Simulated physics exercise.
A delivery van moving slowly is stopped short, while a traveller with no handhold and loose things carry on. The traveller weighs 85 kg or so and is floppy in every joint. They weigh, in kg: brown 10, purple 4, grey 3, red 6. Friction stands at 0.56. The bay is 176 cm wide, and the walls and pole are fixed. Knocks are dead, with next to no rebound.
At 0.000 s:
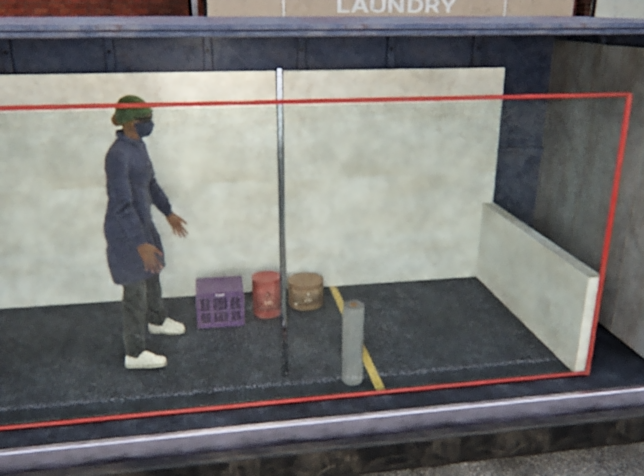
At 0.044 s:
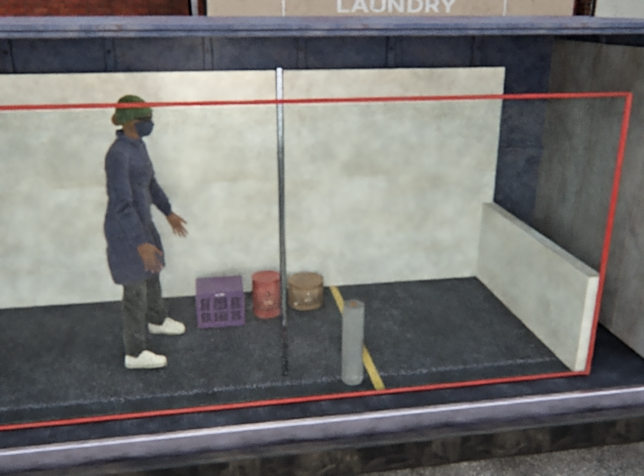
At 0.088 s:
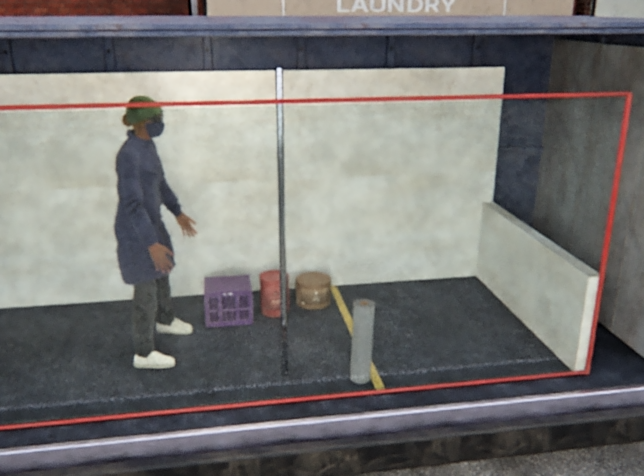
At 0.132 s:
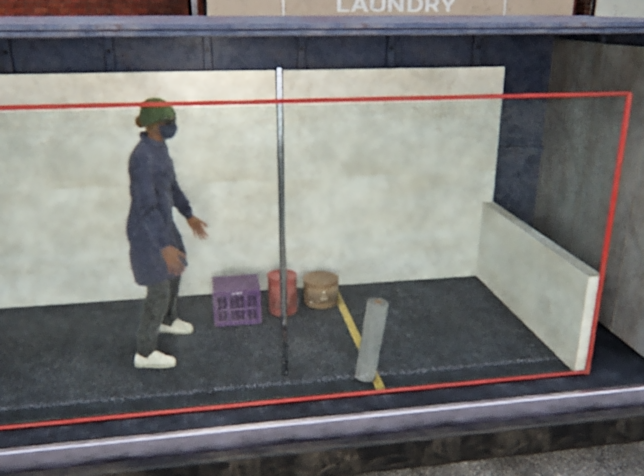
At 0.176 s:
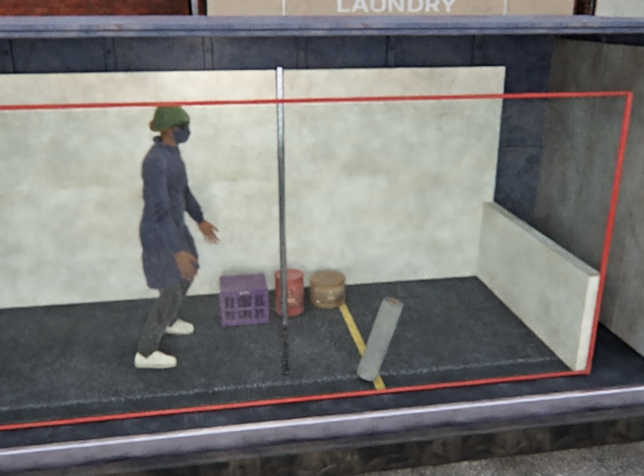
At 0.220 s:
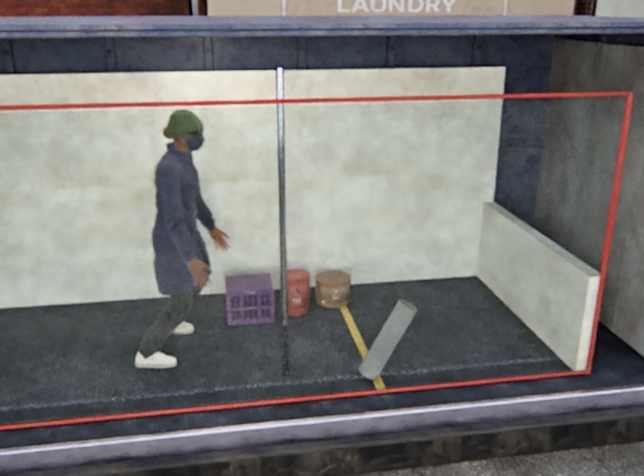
Masked person in a green hat standing in an open-sided bay, then leaning right as crate and buckets slide right and grey cylinder tilts.
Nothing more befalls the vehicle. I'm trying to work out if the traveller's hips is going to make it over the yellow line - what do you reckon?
I reckon it stays behind it.
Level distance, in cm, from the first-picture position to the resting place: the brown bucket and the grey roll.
The brown bucket has moved 30 and the grey roll 45.
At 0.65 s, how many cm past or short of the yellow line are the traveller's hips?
Roughly 75 cm short.
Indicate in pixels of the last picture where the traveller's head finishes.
(373, 307).
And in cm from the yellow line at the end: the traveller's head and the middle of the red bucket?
So the traveller's head finishes 20 centimetres past while the red bucket stops 20 centimetres short.
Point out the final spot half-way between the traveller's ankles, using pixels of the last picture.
Roughly at (205, 339).
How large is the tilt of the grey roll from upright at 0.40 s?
Tilted roughly 80 degrees.
After 0.40 s the traveller's hips are 97 cm short of the yellow line, near (224, 275) in the last picture's view; the brown bucket 1 cm past the yellow line, tilted 0°.
After 0.65 s the traveller's hips are 76 cm short of the yellow line, near (253, 275) in the last picture's view.
After 1.05 s the traveller's hips are 44 cm short of the yellow line, near (296, 295) in the last picture's view.
Final state at 2.0 s, purple crate stops short of the yellow line; grey roll crosses the yellow line; red bucket stops short of the yellow line; traveller's hips stop short of the yellow line; traveller's head crosses the yellow line.
